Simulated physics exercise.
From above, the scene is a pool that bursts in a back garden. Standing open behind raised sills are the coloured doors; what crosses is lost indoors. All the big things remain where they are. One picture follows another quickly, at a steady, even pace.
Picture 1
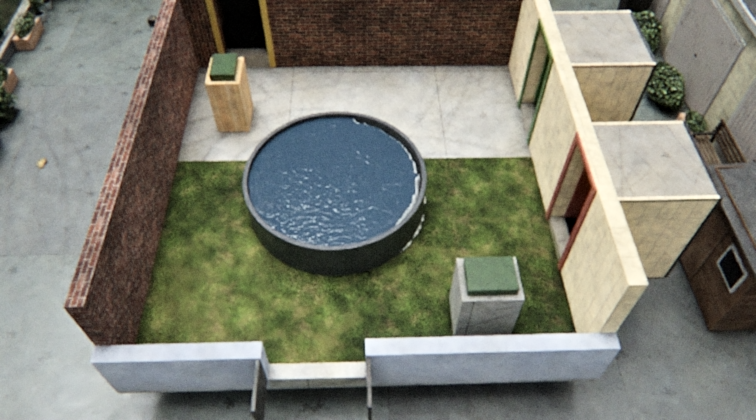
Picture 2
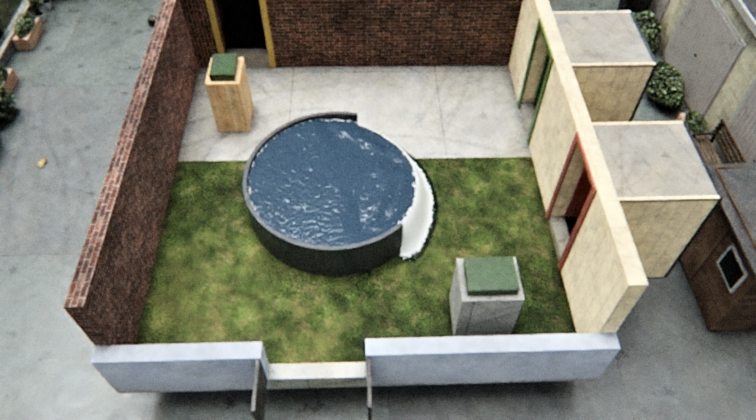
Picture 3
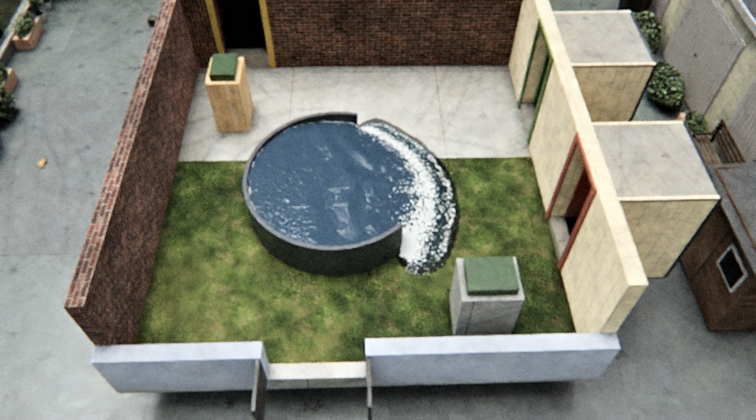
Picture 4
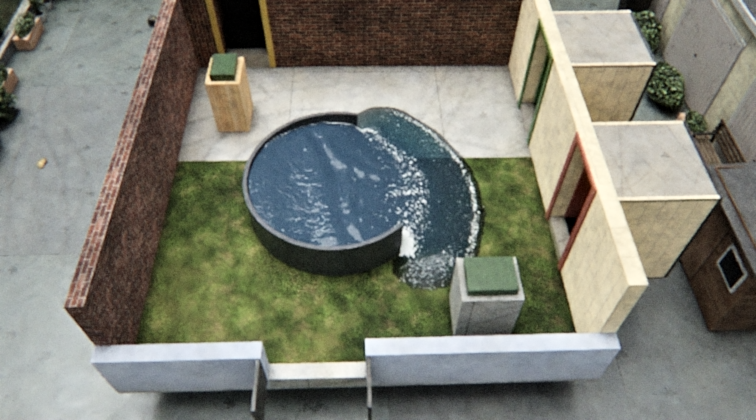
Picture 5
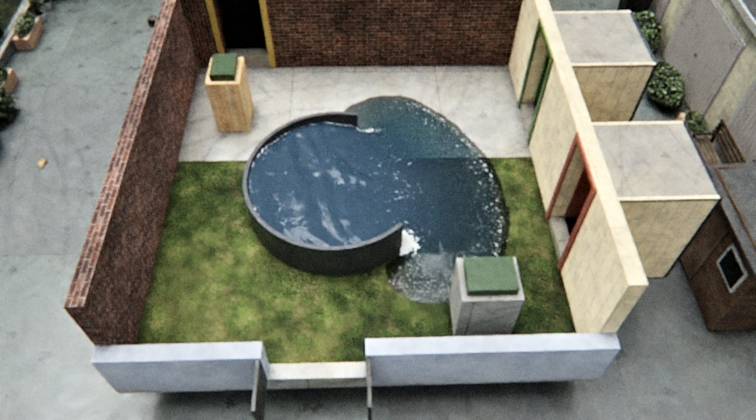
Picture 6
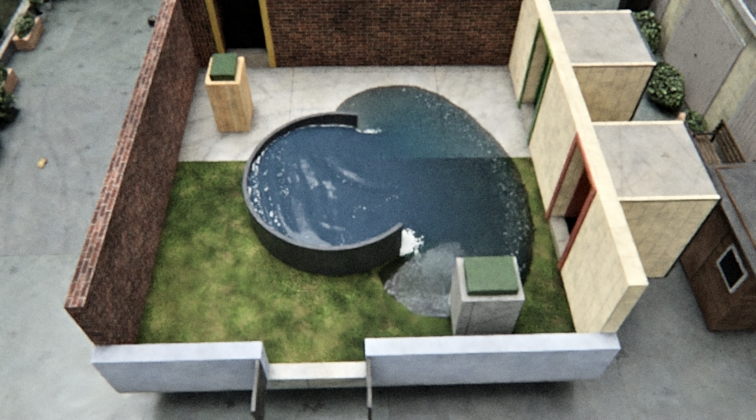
The clip opens on a round, dark-walled pool standing full in a walled back garden of grass and paving. Its right side bursts open and water surges out in a white, foaming front, then spreads in a widening dark sheet across the lawn and paving, reaching around the green-topped block.
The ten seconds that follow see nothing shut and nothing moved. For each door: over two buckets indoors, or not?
The green door will break the limit; the red door will break the limit; the yellow door will respect the limit.
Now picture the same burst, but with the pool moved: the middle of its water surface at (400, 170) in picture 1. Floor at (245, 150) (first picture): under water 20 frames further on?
Answer: Spared.
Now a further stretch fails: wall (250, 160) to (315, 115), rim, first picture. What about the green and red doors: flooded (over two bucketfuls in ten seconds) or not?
In short: The green door falls short; the red door falls short.
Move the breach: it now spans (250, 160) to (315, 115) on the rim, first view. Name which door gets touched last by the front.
The red door comes last.
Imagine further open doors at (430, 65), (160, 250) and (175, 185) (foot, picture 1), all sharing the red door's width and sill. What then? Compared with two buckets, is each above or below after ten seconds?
Going door by door: The first runs past the limit, the second remains below the limit, the third remains below the limit.
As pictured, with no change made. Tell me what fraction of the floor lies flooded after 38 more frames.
I reckon around 85 %.
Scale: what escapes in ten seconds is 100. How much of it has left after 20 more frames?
Roughly 50 percent.
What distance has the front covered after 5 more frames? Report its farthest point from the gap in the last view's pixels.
Point: (504, 66) in the last picture's pixels.
A moment on, water covers 45 % of the floor; the green door wet at the sill, nothing in, the red door under two buckets in, the yellow door not reached.
Next, water covers 45 % of the floor; the green door over two buckets in, the red door over two buckets in, the yellow door not reached.
Then, water covers 55 % of the floor; the green door far over two buckets in, the red door far over two buckets in, the yellow door not reached.
Later, water covers 85 % of the floor; the green door far over two buckets in, the red door far over two buckets in, the yellow door wet at the sill, nothing in.
In the end, water covers 100 % of the floor; the green door far over two buckets in, the red door far over two buckets in, the yellow door wet at the sill, nothing in.
